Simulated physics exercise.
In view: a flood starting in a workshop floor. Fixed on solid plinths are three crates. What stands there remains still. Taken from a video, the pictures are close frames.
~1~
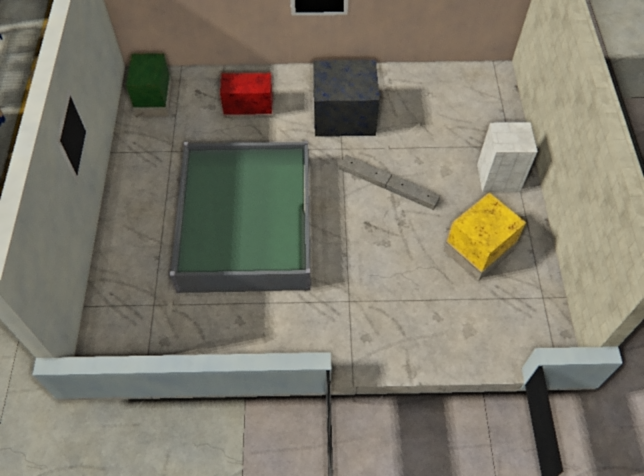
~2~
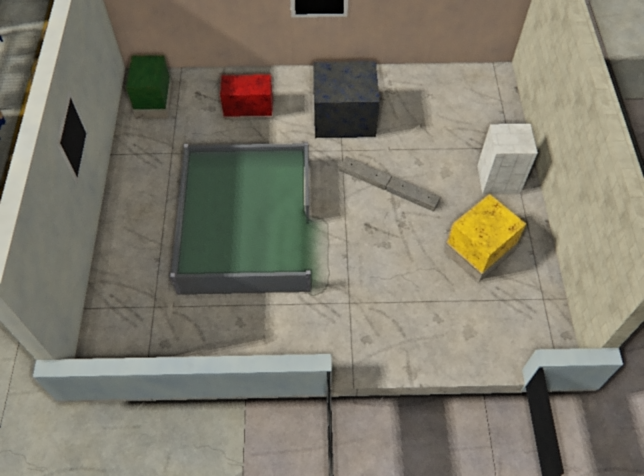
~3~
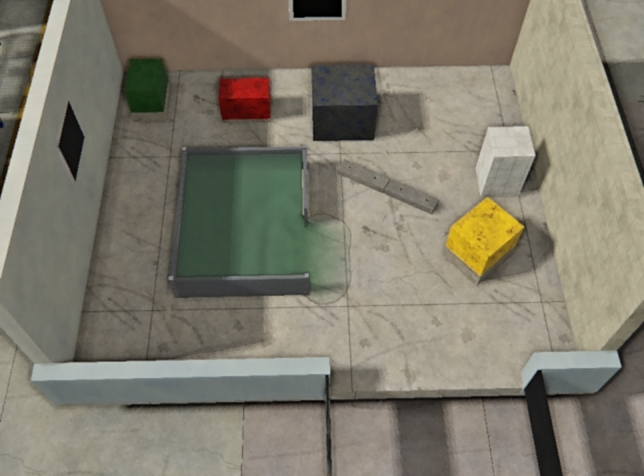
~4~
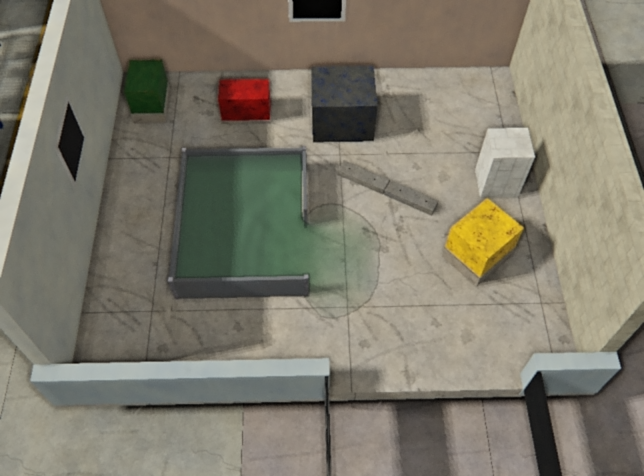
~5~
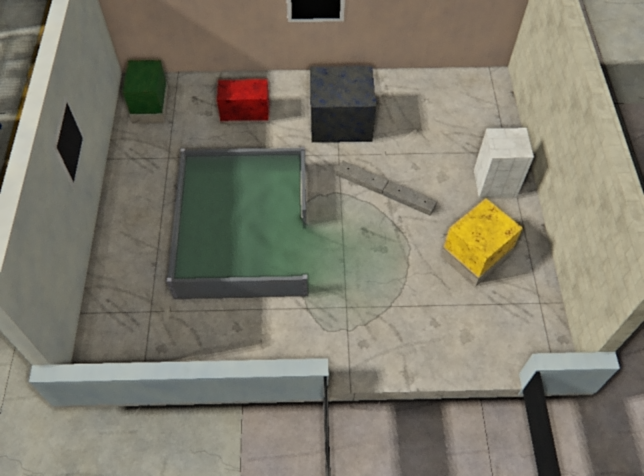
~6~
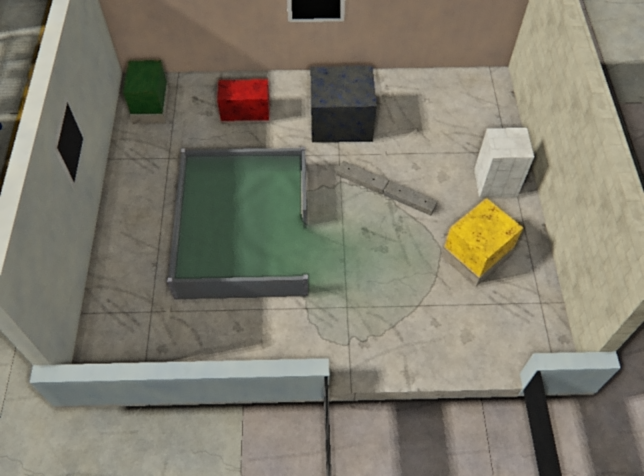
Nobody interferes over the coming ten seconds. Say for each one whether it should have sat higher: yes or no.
Yellow crate - no; red crate - no; green crate - no.
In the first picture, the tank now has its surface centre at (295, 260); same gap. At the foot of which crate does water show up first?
Yellow crate.
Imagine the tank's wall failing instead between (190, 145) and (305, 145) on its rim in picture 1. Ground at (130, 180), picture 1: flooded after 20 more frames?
Submerged.
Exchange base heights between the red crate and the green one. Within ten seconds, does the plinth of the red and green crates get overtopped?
Taking them in turn, the red crate stays clear, then the green crate stays clear.
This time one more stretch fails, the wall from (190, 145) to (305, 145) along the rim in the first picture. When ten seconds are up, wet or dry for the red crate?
Looking at the red crate, it is hit.
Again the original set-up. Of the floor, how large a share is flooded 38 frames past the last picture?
That should be about 50 %.
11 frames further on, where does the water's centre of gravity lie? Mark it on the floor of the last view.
Close to (313, 246).
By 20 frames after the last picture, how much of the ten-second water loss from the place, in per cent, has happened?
It comes to around 25 per cent.
A moment on, water covers 20 % of the floor; the yellow crate water round its plinth, the red crate not reached, the green crate not reached.
Next, water covers 30 % of the floor; the yellow crate water round its plinth, the red crate not reached, the green crate not reached.
Then, water covers 40 % of the floor; the yellow crate water round its plinth, the red crate not reached, the green crate not reached.
Later, water covers 50 % of the floor; the yellow crate water round its plinth, the red crate not reached, the green crate not reached.
In the end, water covers 60 % of the floor; the yellow crate stayed above the water, the red crate stayed above the water, the green crate stayed above the water.
